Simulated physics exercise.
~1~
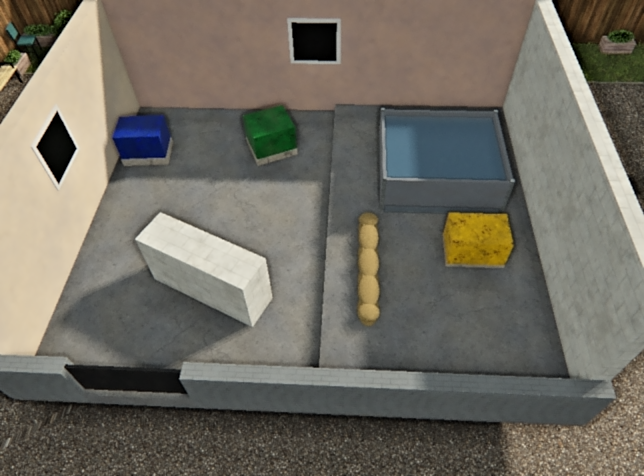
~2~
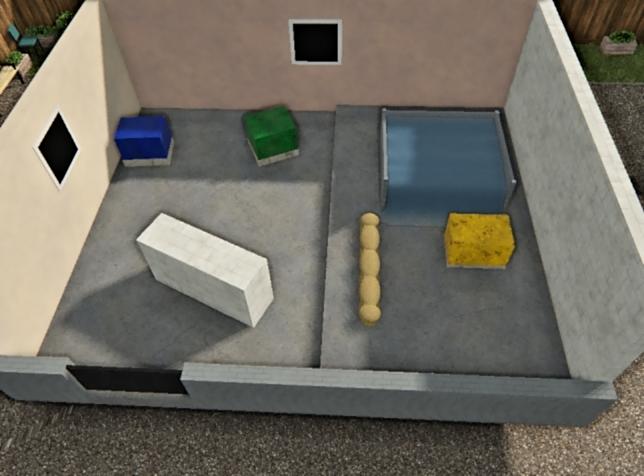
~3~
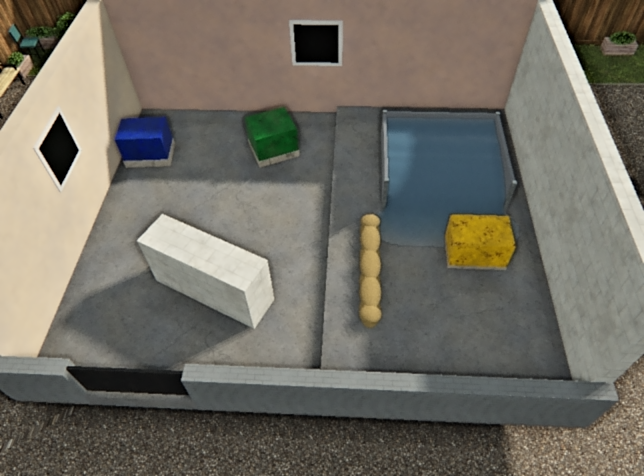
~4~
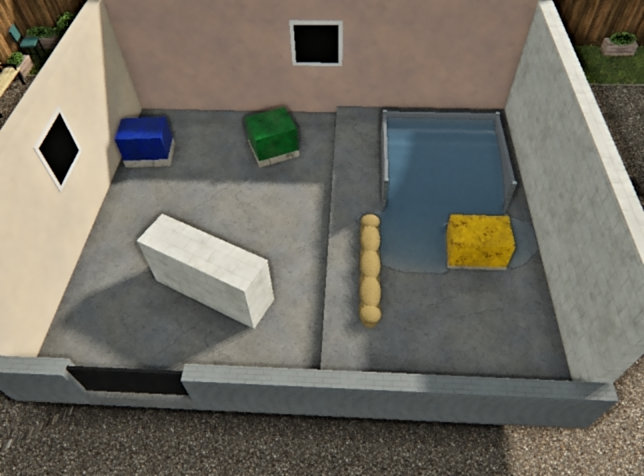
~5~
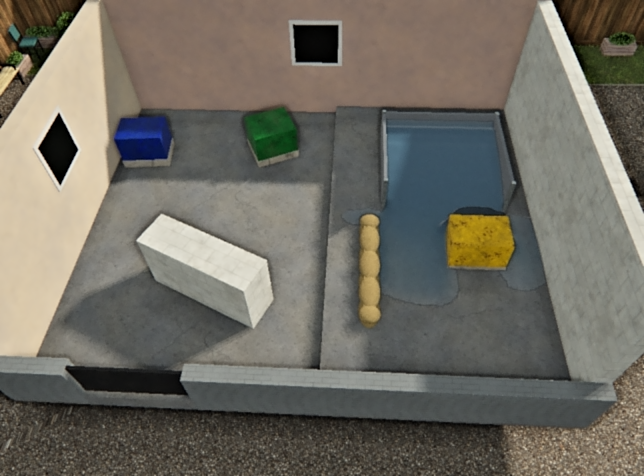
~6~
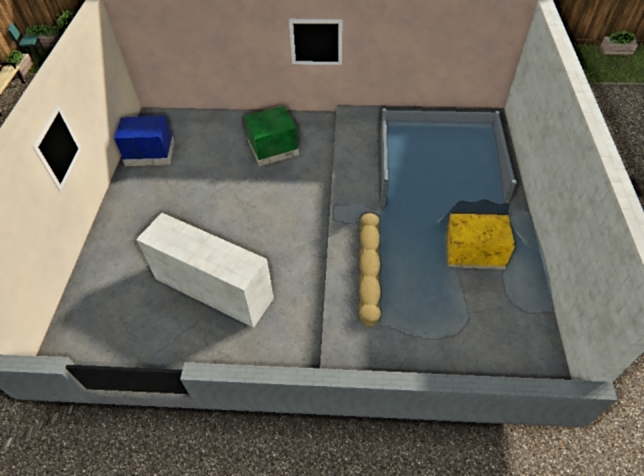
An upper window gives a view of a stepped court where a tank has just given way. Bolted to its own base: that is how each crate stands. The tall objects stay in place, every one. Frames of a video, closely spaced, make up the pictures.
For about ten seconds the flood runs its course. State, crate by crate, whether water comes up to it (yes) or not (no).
As I see it, the blue crate is unaffected by the water; the yellow crate is affected by the water; the green crate is unaffected by the water.
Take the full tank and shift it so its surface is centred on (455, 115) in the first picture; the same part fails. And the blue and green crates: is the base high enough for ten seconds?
Note - blue crate is left dry; green crate is left dry.
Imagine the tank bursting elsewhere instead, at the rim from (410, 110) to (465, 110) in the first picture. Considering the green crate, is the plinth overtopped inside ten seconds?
Green crate: Overtopped.
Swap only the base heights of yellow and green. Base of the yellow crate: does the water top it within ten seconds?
I'd say the yellow crate gets swamped.
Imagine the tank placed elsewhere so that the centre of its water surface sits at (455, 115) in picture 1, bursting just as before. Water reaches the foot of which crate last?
It is the crate marked blue.
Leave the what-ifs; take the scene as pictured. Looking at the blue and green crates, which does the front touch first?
That is the green-painted one.
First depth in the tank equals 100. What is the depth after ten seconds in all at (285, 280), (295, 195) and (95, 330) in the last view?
First 4, next 6, last 12 in a hundred.
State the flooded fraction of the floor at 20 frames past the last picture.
Close to 45 in a hundred, I think.
A moment on, water covers 20 % of the floor; the blue crate not reached, the yellow crate water round its plinth, the green crate not reached.
Next, water covers 35 % of the floor; the blue crate not reached, the yellow crate water round its plinth, the green crate not reached.
Then, water covers 45 % of the floor; the blue crate not reached, the yellow crate water round its plinth, the green crate not reached.
Later, water covers 70 % of the floor; the blue crate not reached, the yellow crate water round its plinth, the green crate water round its plinth.
In the end, water covers 90 % of the floor; the blue crate stayed above the water, the yellow crate was topped, the green crate stayed above the water.
